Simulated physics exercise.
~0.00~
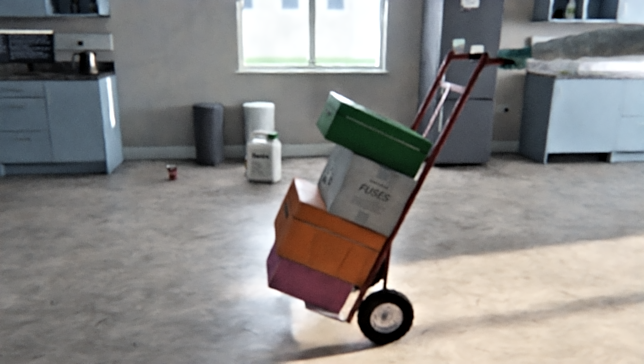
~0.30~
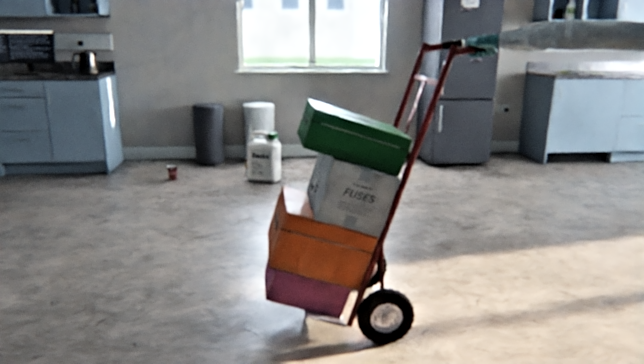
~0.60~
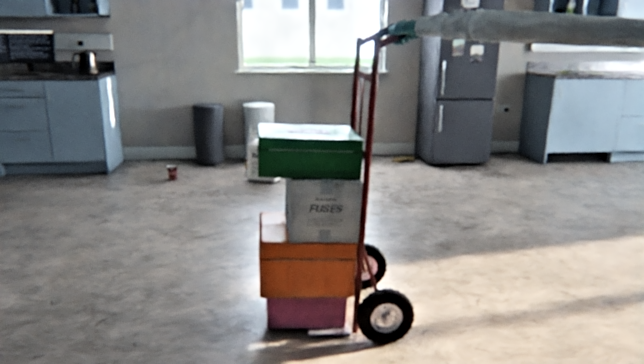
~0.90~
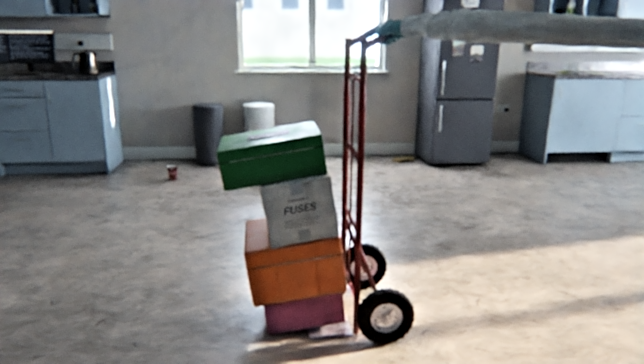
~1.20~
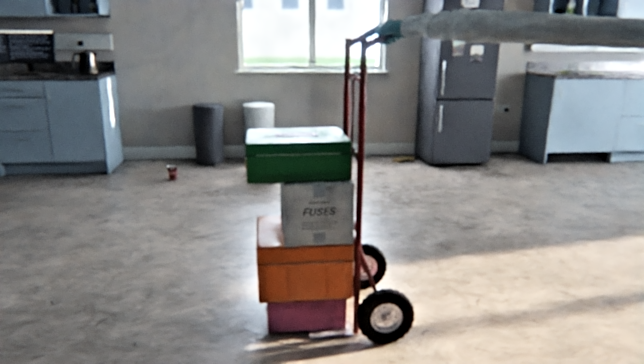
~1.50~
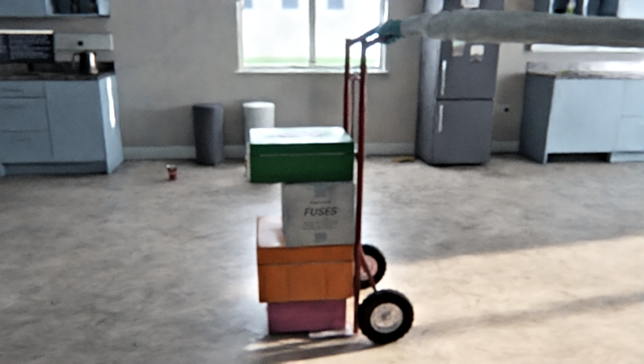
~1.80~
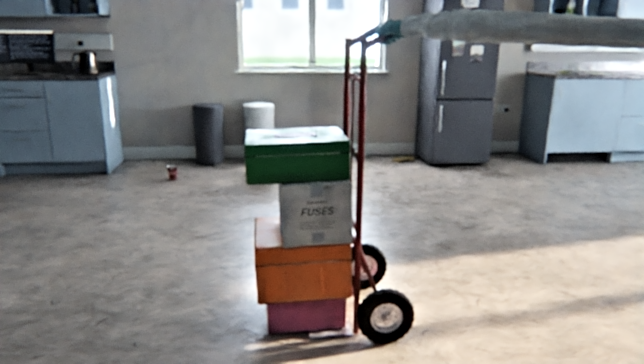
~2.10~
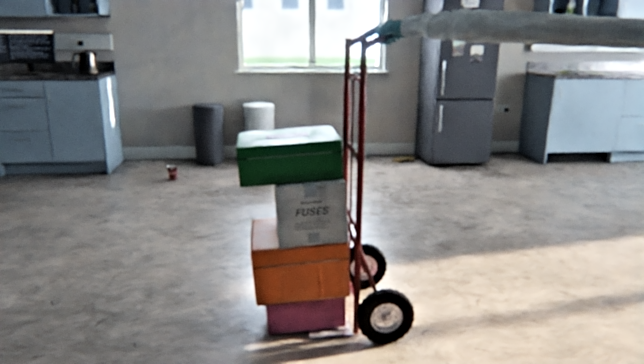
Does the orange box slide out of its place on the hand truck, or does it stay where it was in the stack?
The orange box stays in its place in the stack, even though it rocks when the truck comes upright.
